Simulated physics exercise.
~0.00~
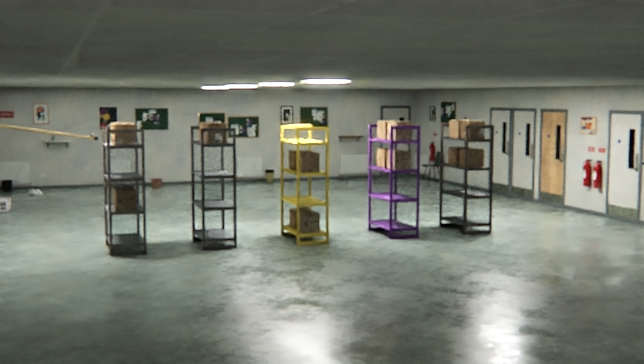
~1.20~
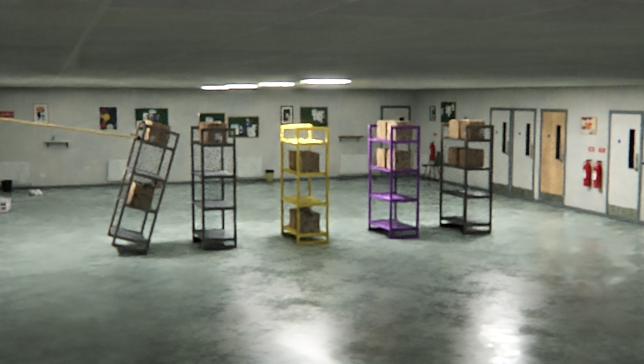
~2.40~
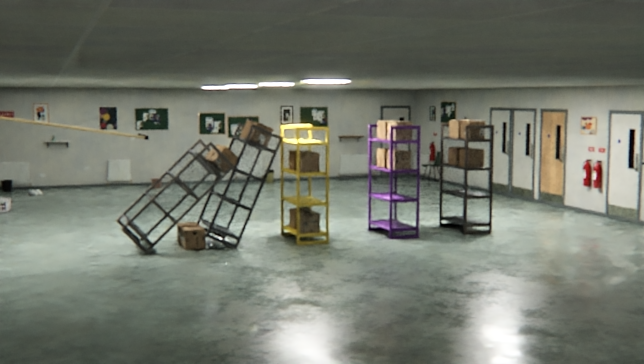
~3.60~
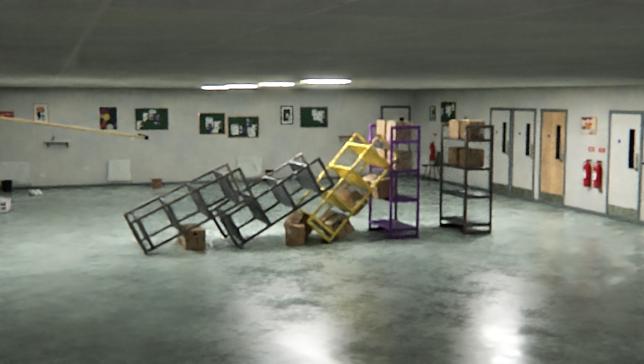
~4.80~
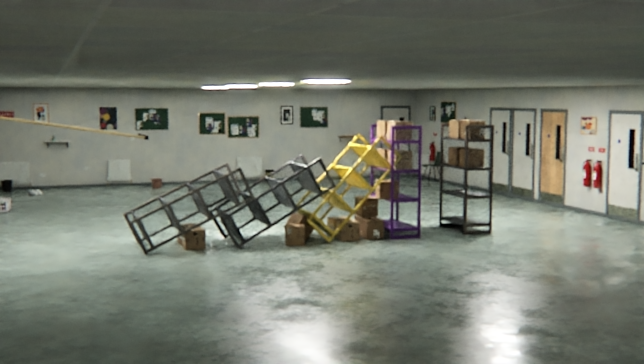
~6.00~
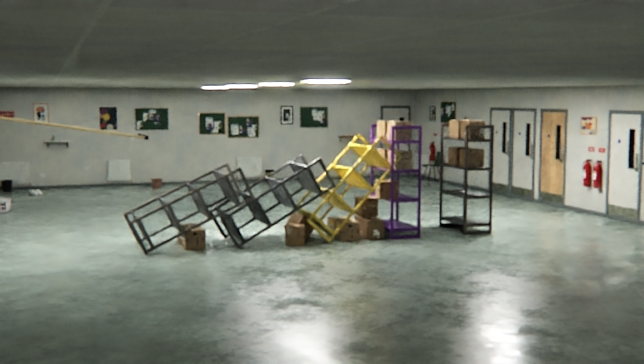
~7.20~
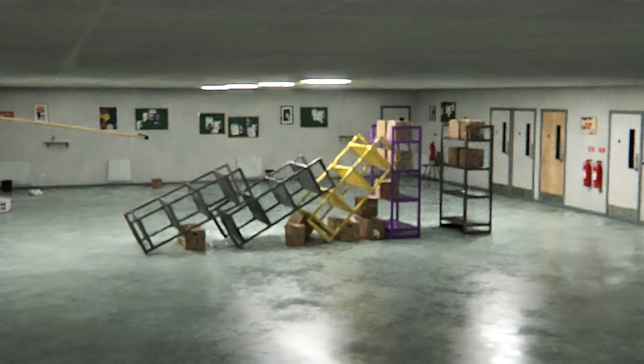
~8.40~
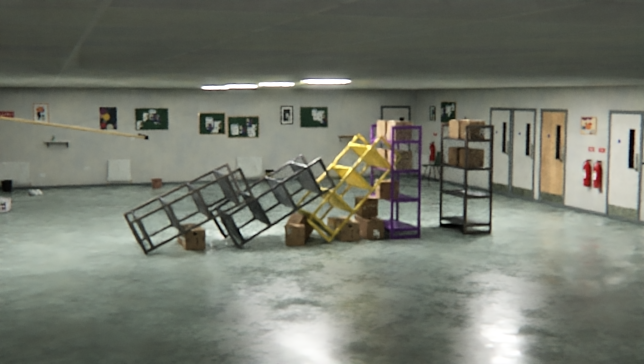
At the start, five open shelving racks stand in a row across a wide grey room, most holding cardboard boxes, with a yellow one in the middle and a purple one to its right. A pole reaching in from the left pushes the leftmost dark rack, which tips to the right. It falls against the second dark rack, which leans in turn toward the yellow one as boxes drop. The yellow rack then tilts onto the purple rack, spilling more boxes. The purple rack stays upright, and everything settles with three racks leaning and the two on the right standing.
